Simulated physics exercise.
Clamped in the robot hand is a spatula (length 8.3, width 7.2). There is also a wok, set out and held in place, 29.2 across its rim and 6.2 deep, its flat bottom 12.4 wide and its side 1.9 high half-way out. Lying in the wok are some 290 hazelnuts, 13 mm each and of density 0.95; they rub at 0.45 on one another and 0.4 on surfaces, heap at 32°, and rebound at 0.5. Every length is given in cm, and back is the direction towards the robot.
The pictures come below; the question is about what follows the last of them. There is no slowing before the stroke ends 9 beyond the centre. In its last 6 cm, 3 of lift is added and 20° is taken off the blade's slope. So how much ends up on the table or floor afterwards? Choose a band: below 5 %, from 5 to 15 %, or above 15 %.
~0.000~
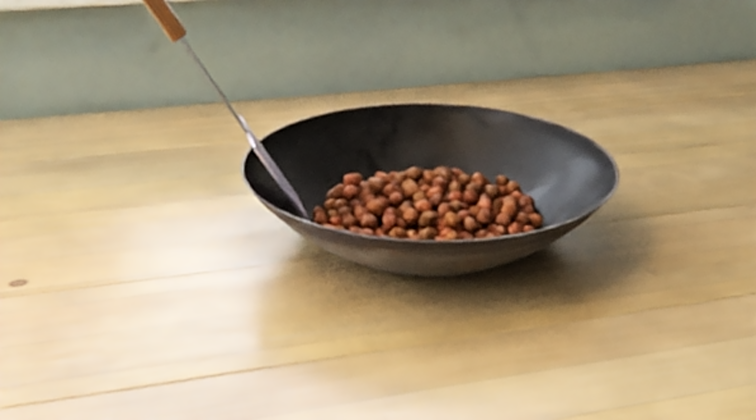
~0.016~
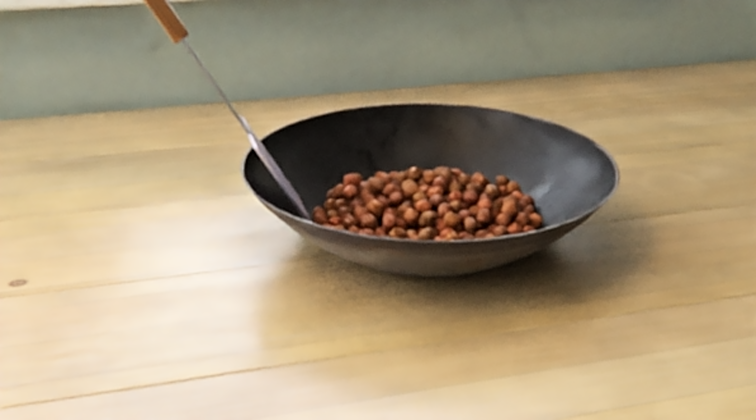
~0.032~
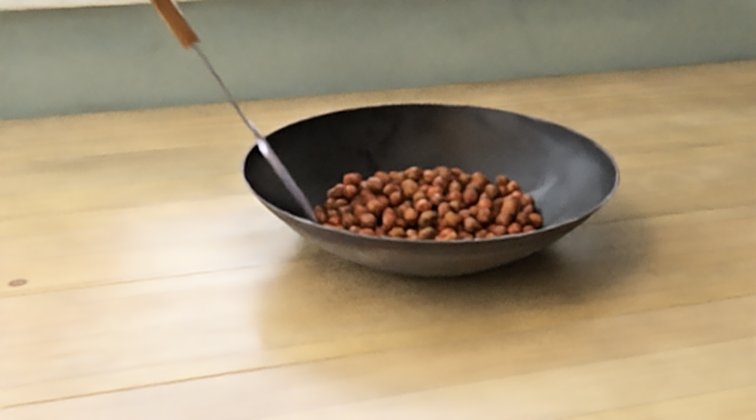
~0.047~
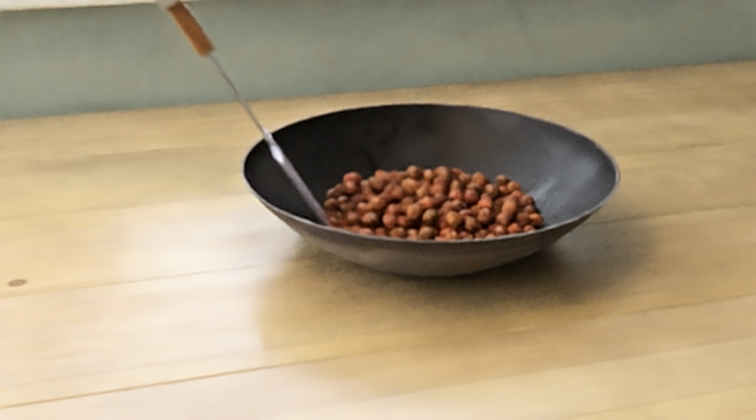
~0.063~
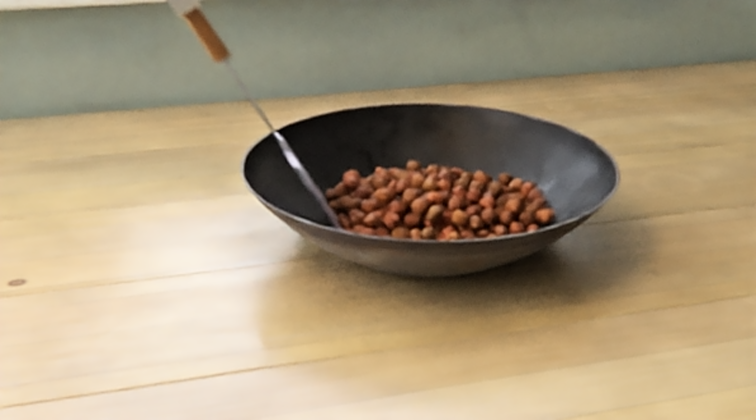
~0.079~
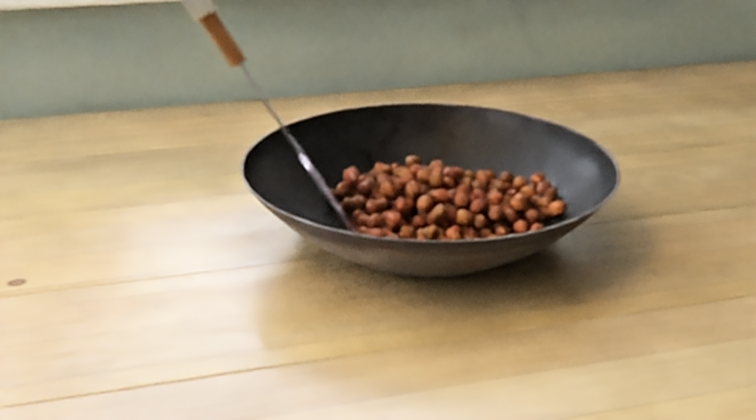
From 5 to 15 %.
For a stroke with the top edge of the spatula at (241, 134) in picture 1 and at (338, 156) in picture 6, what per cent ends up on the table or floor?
Some 25 percent ends up on the table or floor.
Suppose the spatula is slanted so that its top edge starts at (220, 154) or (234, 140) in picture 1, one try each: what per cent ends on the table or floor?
Some 5 per cent, then some 10 per cent.
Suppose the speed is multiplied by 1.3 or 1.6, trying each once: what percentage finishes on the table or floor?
Roughly 20 percent for the first try, 25 percent for the second.
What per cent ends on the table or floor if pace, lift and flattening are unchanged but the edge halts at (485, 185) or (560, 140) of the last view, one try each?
Respectively some 0 and 25 percent end on the table or floor.
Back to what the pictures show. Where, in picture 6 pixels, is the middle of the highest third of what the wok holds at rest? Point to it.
Centre: Roughly (526, 184).
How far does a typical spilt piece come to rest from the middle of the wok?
About 24 cm out from the centre.
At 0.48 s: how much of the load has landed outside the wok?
It is near 6 percent.
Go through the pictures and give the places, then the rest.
In the first picture, the spatula top edge at (246, 131), sloping 60°; upper third of the load around (429, 204), from x 320 to 535, top at y 175; 294 in the wok.
In the second picture, the spatula top edge at (248, 131), sloping 60°; upper third of the load around (429, 204), from x 320 to 535, top at y 175.
In the third picture, the spatula top edge at (257, 137), sloping 60°; upper third of the load around (429, 204), from x 320 to 535, top at y 175.
In the fourth picture, the spatula top edge at (271, 144), sloping 60°; upper third of the load around (427, 205), from x 325 to 535, top at y 175.
In the fifth picture, the spatula top edge at (286, 149), sloping 60°; upper third of the load around (430, 199), from x 330 to 545, top at y 170.
In the sixth picture, the spatula top edge at (300, 152), sloping 60°; upper third of the load around (438, 196), from x 330 to 560, top at y 160; 294 in the wok.
After 0.16 s, sloping 60°, highest piece 5 above the table; 294 in the wok.
After 0.24 s, sloping 54°, highest piece 6 above the table; 294 in the wok.
After 0.48 s, sloping 40°, highest piece 7 above the table; 272 in the wok, 19 on the table or floor, 3 on the blade or in flight.
After 1.53 s, sloping 40°, highest piece 6 above the table; 272 in the wok, 22 on the table or floor.
In the end, 272 in the wok, 22 on the table or floor. That is 7 % on the table or floor.
